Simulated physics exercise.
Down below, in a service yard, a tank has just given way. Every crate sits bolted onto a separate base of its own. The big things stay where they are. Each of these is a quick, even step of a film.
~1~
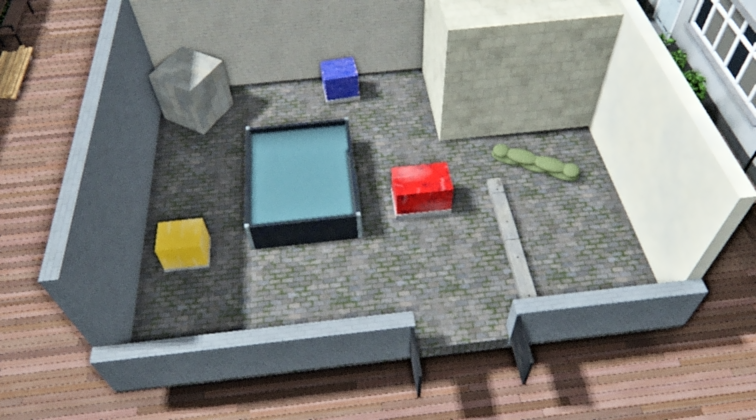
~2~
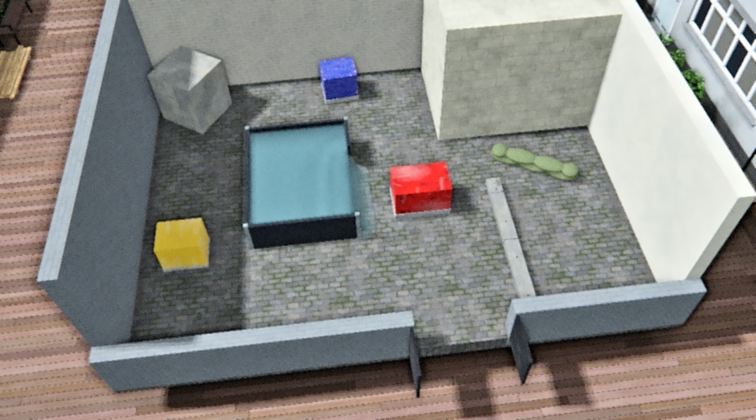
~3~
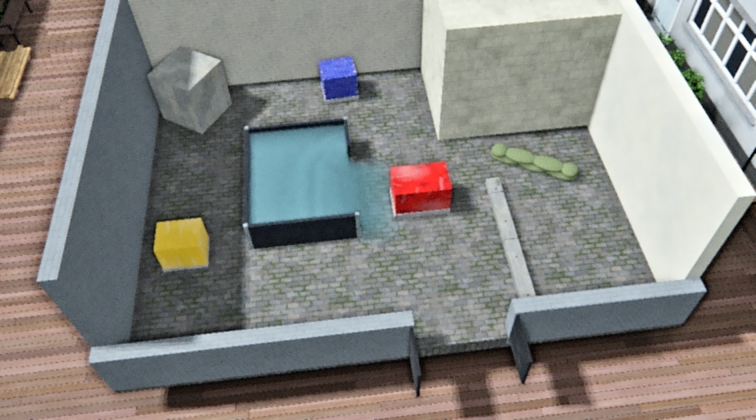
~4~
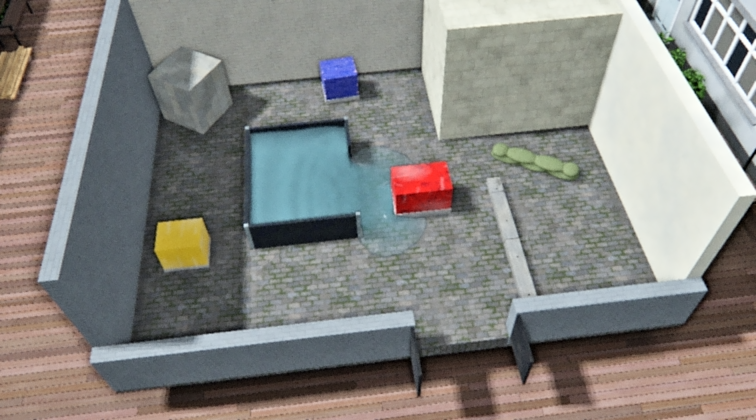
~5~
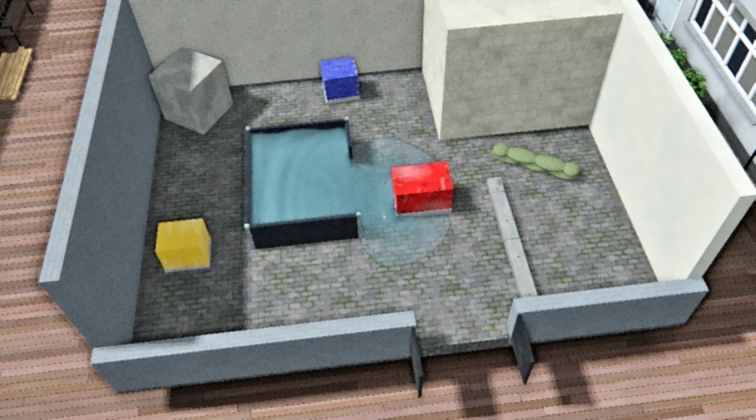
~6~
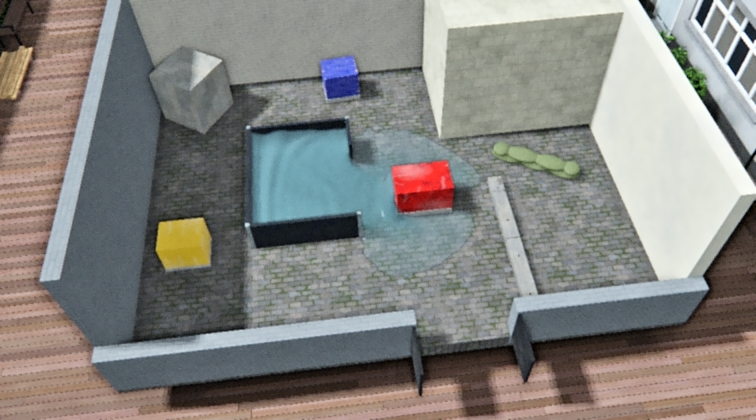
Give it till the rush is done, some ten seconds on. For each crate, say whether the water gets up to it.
Outcome: The yellow crate avoids any dampness from the water, the blue crate gets dampened by the water, the red crate gets dampened by the water.
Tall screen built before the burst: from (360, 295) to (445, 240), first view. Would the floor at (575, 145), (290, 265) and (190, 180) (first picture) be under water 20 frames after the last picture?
One by one: Soaked, soaked, spared.
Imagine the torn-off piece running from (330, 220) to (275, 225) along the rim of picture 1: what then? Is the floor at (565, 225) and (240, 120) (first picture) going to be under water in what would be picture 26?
I'd expect the first point to stay dry and the second point to stay dry.
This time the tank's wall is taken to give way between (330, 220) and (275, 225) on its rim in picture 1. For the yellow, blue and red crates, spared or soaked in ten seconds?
Yellow crate is reached; blue crate is not reached; red crate is not reached.
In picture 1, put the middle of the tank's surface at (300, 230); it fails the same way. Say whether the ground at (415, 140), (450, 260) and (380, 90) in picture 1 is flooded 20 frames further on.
The first spot is inundated, the second inundated, and the third not reached.
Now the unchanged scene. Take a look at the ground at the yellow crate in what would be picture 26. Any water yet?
Note - yellow: Dry underfoot.
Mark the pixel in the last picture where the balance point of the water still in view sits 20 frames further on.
I reckon somewhere around (394, 193).
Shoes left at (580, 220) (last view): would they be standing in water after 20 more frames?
Lab note: Spot reads soaked.
A moment on, water covers 20 % of the floor; the yellow crate not reached, the blue crate not reached, the red crate water round its plinth.
Next, water covers 40 % of the floor; the yellow crate not reached, the blue crate not reached, the red crate water round its plinth.
Then, water covers 50 % of the floor; the yellow crate not reached, the blue crate water round its plinth, the red crate water round its plinth.
Later, water covers 60 % of the floor; the yellow crate not reached, the blue crate water round its plinth, the red crate water round its plinth.
In the end, water covers 75 % of the floor; the yellow crate stayed above the water, the blue crate was topped, the red crate was topped.
